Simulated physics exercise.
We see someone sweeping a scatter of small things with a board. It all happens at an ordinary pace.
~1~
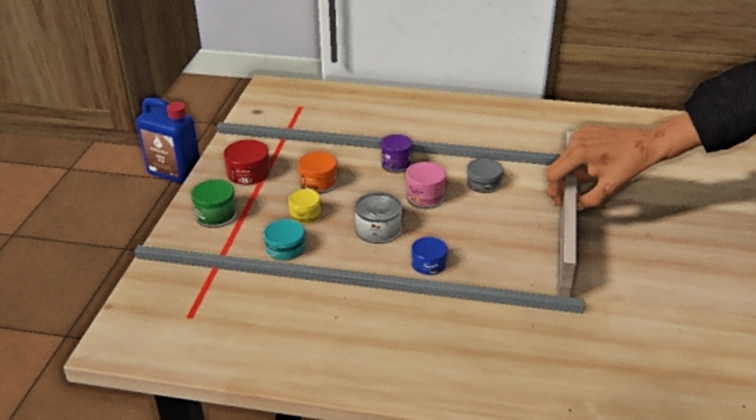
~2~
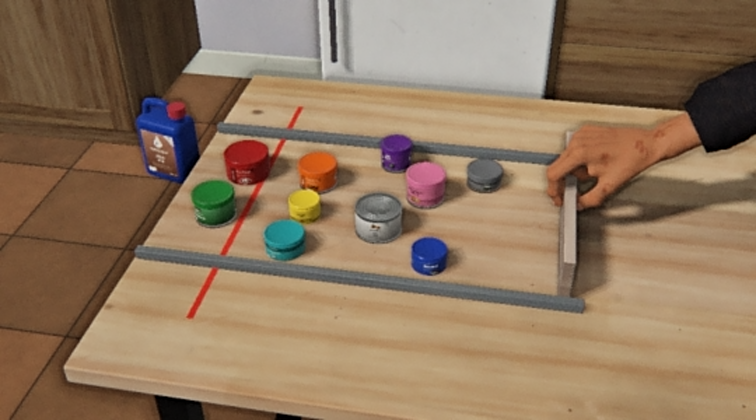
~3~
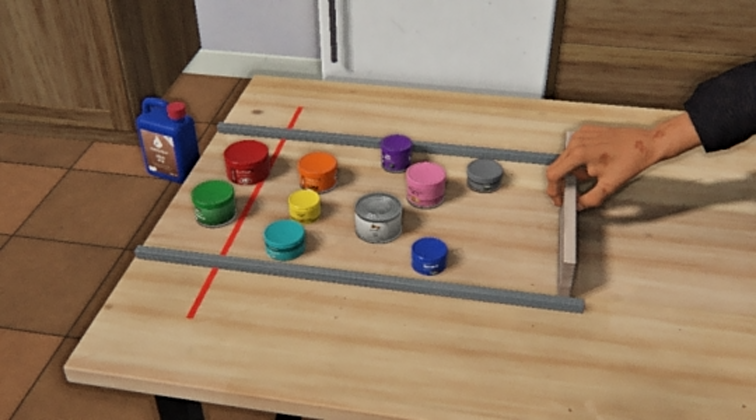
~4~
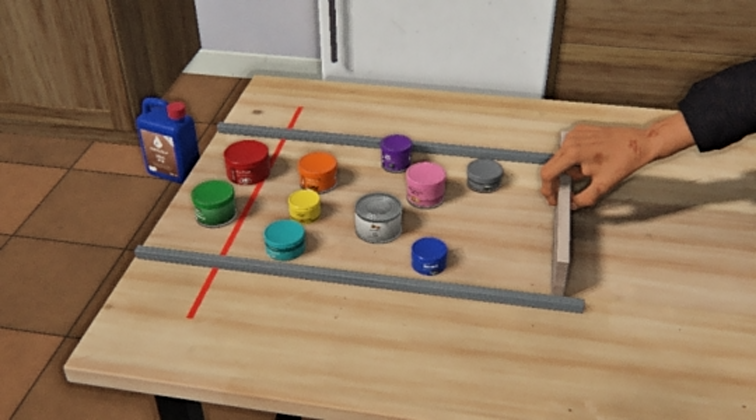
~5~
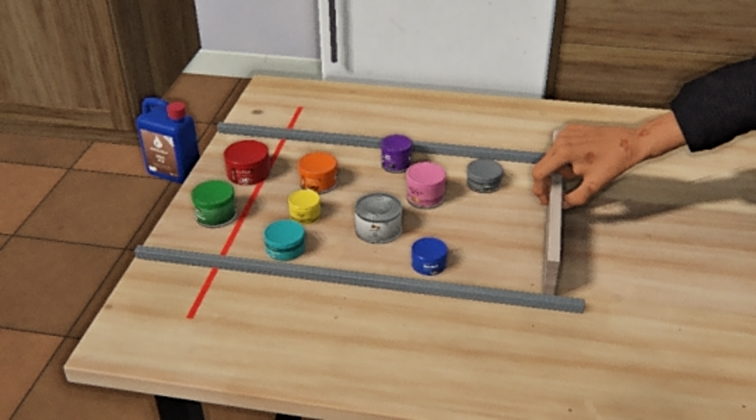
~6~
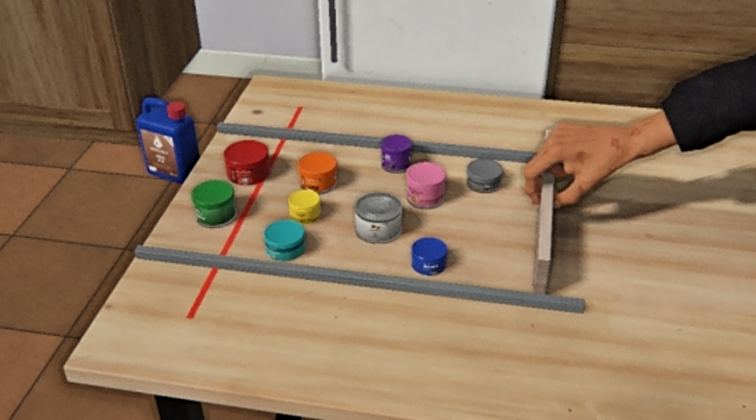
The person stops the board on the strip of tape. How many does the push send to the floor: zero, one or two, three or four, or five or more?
The number that fall off is one or two.
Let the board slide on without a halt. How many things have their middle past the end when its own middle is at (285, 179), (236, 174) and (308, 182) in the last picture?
Past the end: 0, 2 and 0.
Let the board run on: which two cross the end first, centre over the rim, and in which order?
The order is the red tub, then the green tin.
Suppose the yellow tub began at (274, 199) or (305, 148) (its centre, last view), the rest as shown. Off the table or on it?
Place by place, it holds on; stays on.
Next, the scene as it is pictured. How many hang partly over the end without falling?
That would be 1.
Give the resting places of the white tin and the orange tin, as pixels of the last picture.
About (222, 201), and the other about (217, 159).
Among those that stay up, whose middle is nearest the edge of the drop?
That is the green tin.
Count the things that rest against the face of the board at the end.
That makes 5.
Soon after, none off yet; green tin at rest near (214, 204); red tub at rest near (247, 163); turquoise tub at rest near (285, 240).
By the end, the number that fall off is one or two; fallen, red tub.
